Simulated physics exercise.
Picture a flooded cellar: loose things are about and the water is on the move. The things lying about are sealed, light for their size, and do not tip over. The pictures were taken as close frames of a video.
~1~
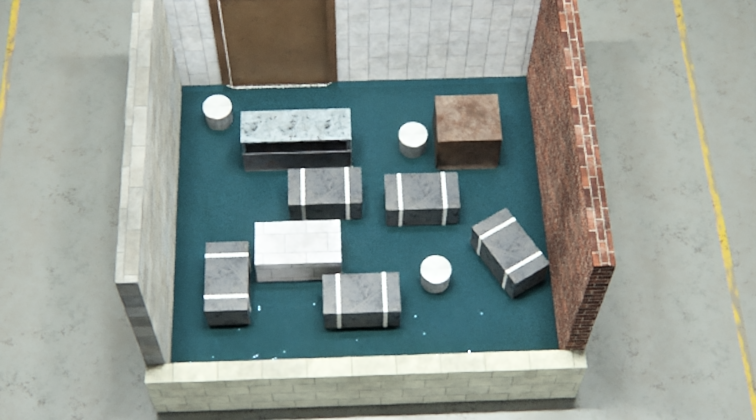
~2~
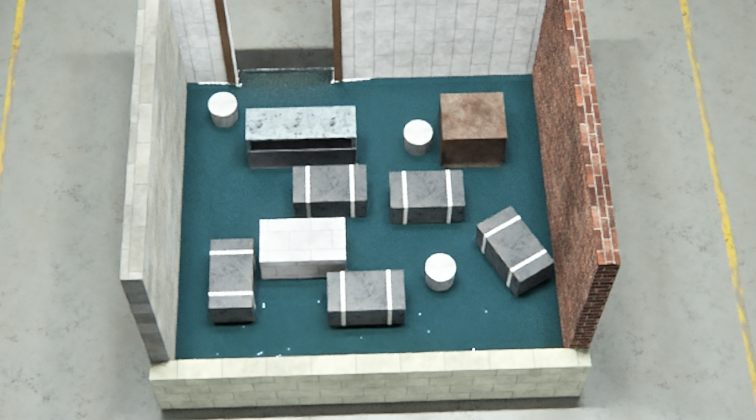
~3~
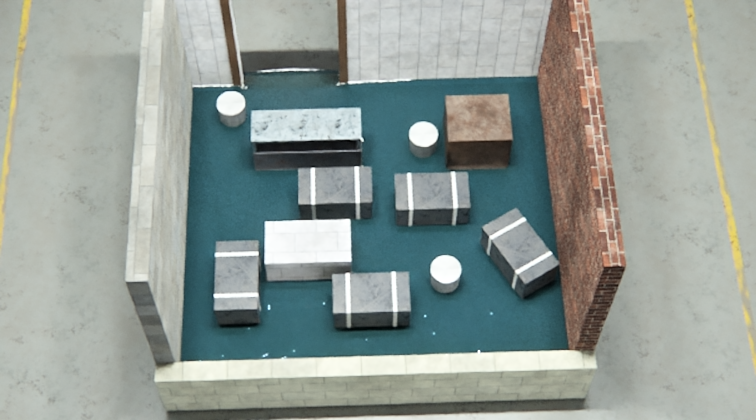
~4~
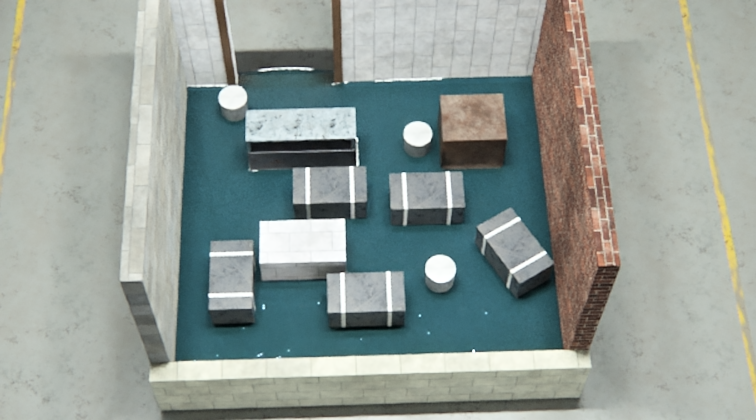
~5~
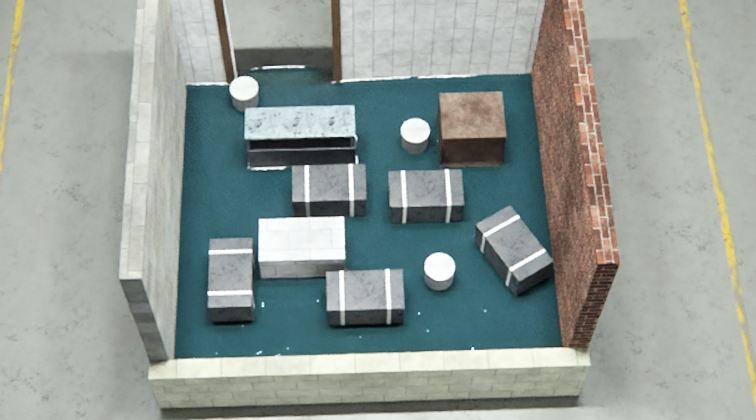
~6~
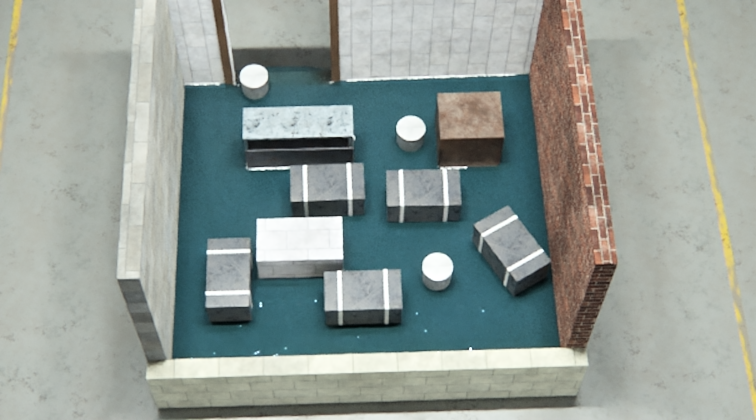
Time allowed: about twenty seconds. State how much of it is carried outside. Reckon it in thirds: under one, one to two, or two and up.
The result is a middle share, a third to two thirds.
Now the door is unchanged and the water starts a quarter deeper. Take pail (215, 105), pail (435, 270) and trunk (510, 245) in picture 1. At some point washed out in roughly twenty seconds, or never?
First flushed away, then never leaves, then never leaves.
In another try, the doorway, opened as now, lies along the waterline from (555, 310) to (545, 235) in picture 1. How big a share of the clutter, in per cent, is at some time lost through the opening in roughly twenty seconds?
It comes to about 80 per cent of the things.
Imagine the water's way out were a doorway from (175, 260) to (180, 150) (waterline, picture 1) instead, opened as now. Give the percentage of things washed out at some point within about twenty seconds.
About 60 %.
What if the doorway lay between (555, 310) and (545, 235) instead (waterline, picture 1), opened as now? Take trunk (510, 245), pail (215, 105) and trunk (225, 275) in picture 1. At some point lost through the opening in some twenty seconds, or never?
Object one: Leaves; object two: Remains; object three: Remains.
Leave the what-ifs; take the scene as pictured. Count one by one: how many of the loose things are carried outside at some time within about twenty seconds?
The answer is 3.
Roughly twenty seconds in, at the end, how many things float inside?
I get 5.
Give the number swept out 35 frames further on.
I make it 3.
A moment on, 1 of 8 are out; 7 afloat.
Next, 2 of 8 are out; 6 afloat.
Later, 3 of 8 are out; 5 afloat.
In the end, 3 of 8 are out; 5 afloat.
